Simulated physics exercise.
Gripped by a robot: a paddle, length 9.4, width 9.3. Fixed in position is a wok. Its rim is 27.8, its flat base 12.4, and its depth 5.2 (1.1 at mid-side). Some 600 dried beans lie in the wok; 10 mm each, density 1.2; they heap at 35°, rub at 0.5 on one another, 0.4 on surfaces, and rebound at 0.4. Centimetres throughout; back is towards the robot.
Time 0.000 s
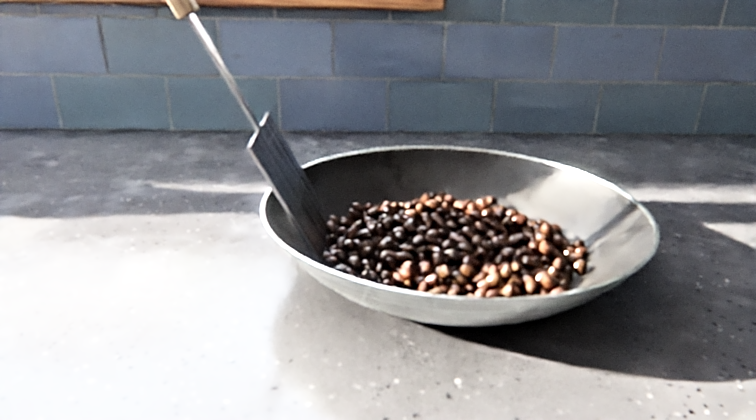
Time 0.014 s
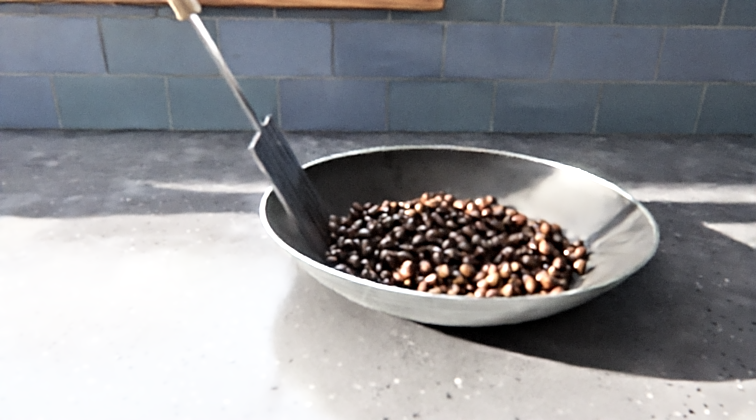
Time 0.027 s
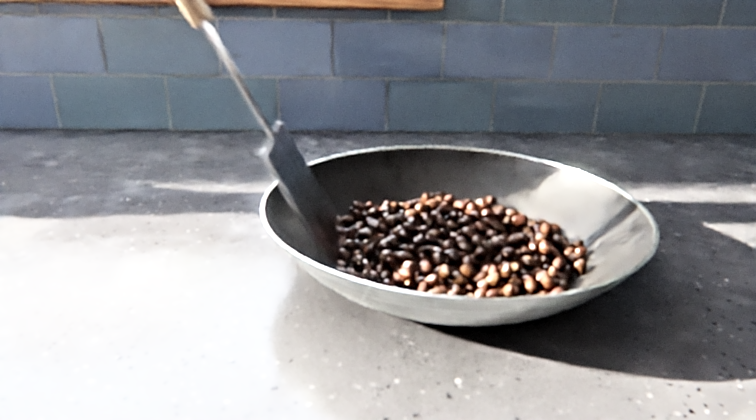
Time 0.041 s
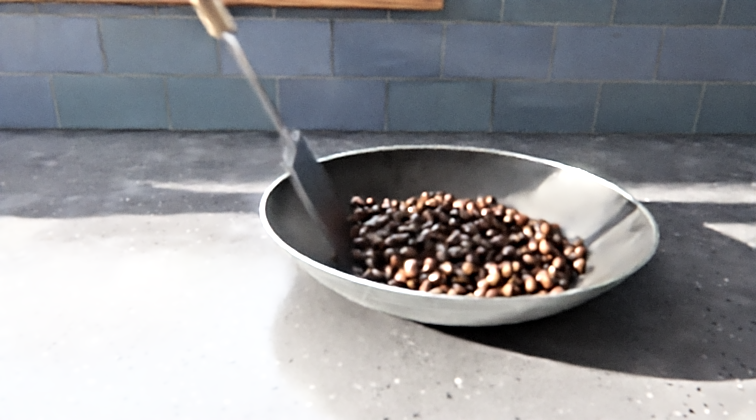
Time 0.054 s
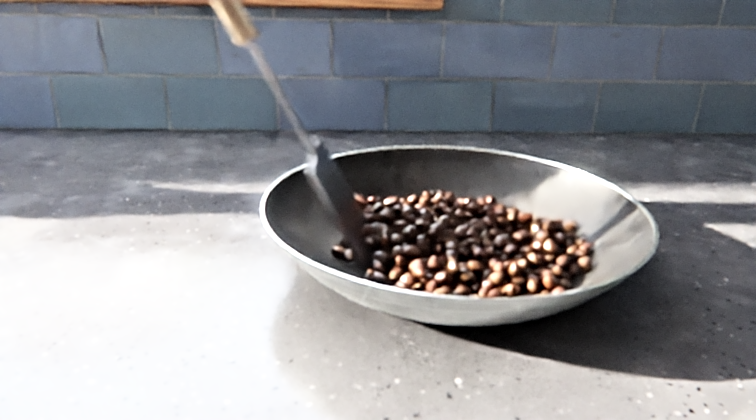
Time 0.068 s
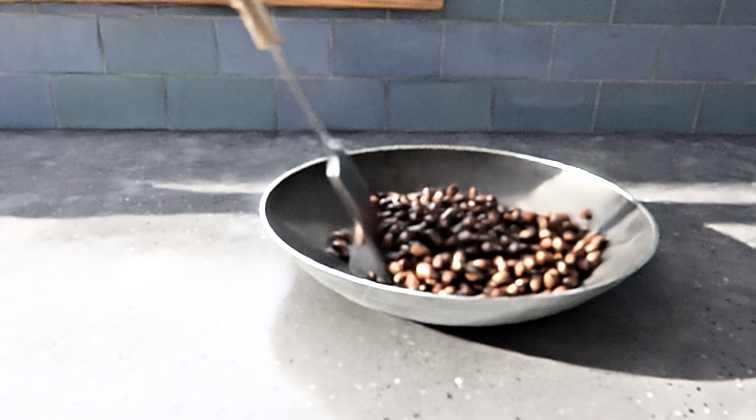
A wide, shallow metal pan holding a heap of glossy dark and copper-brown beans sits on a speckled grey countertop in bright sunlight, seen from slightly above. Blue-grey tiles line the wall behind, and a dark spatula with a light wooden handle leans in from the upper left. The spatula sweeps rightward through the pan, pushing and stirring the beans toward the right while the view stays still.
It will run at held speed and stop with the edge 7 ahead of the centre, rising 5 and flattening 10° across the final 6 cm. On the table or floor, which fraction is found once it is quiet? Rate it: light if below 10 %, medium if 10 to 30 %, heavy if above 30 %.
Rating: Medium.
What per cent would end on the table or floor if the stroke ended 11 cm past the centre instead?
Then the share is near 35 in a hundred.
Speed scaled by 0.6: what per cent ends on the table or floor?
5 %.
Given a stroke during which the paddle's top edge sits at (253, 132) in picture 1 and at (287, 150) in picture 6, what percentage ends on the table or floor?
Around 0 per cent finishes on the table or floor.
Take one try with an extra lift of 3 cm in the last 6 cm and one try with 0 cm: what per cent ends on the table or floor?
15 and 15 per cent.
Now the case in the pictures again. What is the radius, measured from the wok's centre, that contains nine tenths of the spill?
About 50 cm.
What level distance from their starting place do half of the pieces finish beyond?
It comes out at about 5 cm.
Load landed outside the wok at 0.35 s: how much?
Share at that moment: Roughly 10 %.
By 0.10 s, sloping 62°, highest piece 10 above the table; 601 in the wok.
By 0.14 s, sloping 59°, highest piece 15 above the table; 600 in the wok, 1 on the blade or in flight.
By 0.35 s, sloping 52°, highest piece 24 above the table; 511 in the wok, 69 on the table or floor, 21 on the blade or in flight.
By 1.40 s, sloping 52°, highest piece 6 above the table; 511 in the wok, 90 on the table or floor.
Final count, 511 in the wok, 90 on the table or floor. That is 15 % on the table or floor.
